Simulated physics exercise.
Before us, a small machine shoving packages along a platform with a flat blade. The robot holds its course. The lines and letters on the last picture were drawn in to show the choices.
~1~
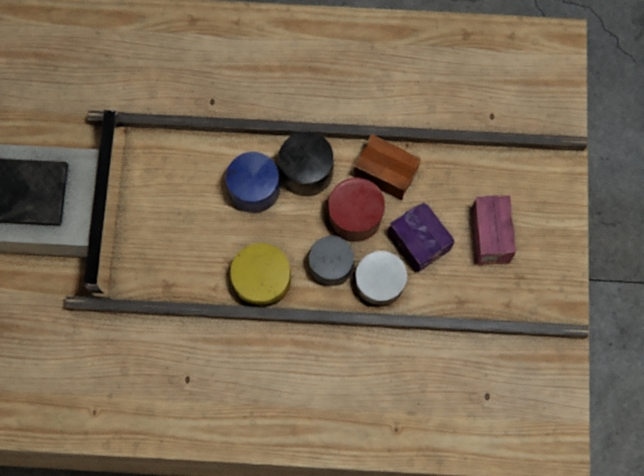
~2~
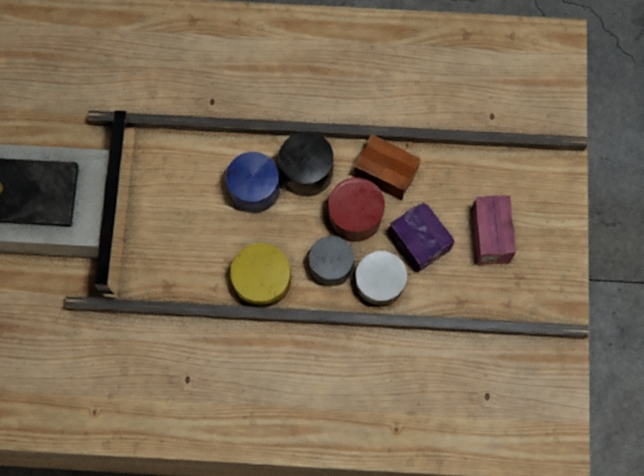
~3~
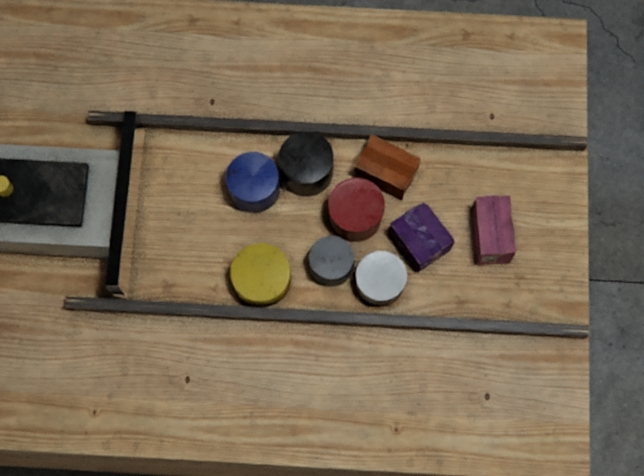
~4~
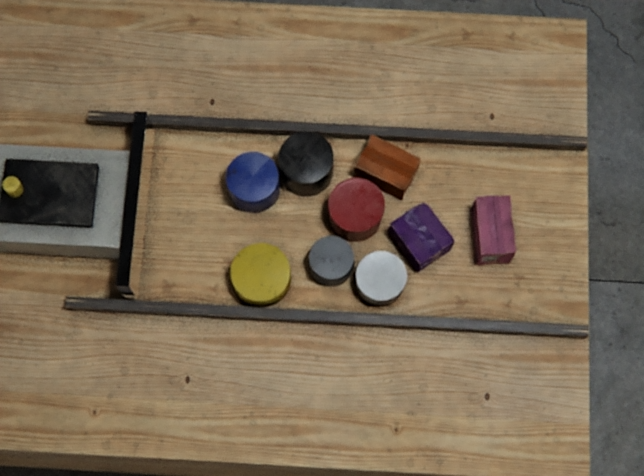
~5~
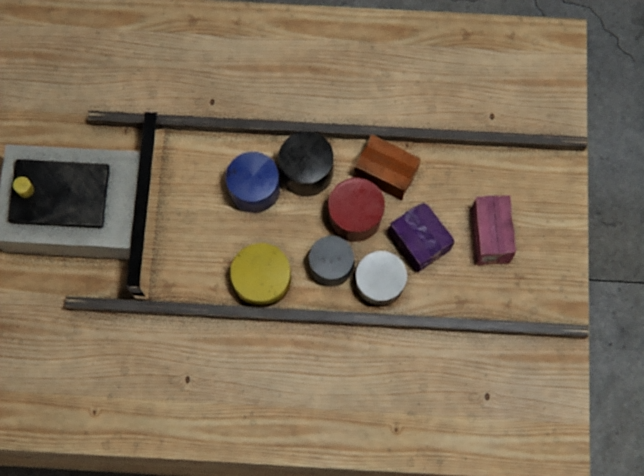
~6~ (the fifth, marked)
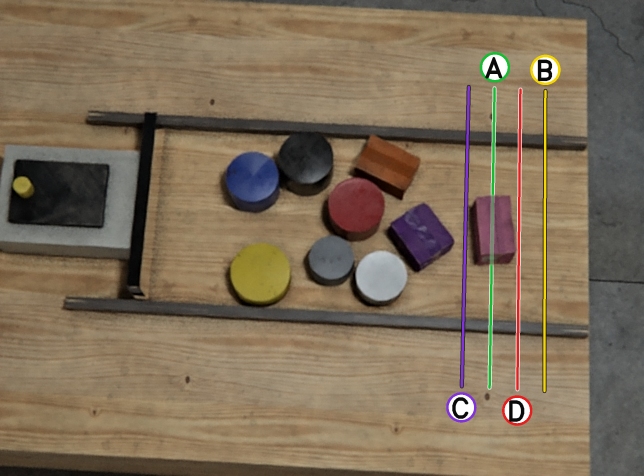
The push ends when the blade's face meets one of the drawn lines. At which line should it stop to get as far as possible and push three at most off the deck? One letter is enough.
No fourth one falls up to A.
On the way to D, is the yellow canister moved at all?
Yes.
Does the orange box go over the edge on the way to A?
By then, no.
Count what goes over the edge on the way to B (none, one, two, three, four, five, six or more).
Six or more.
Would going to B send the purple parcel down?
Yes.
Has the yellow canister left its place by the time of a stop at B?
By then, yes.
On the marked copy, A at (492, 233); B at (545, 235); C at (465, 231); D at (519, 234).
Following A. Soon after the start, robot (192, 200); black canister (344, 157); yellow canister (302, 281).
Later, robot (318, 207); pink parcel (531, 211); purple parcel (527, 251).
In the end, robot (417, 212); purple parcel over the edge; pink parcel over the edge; three fallen.
As for the rest, B drops six; C is within the limit but short; D drops six.
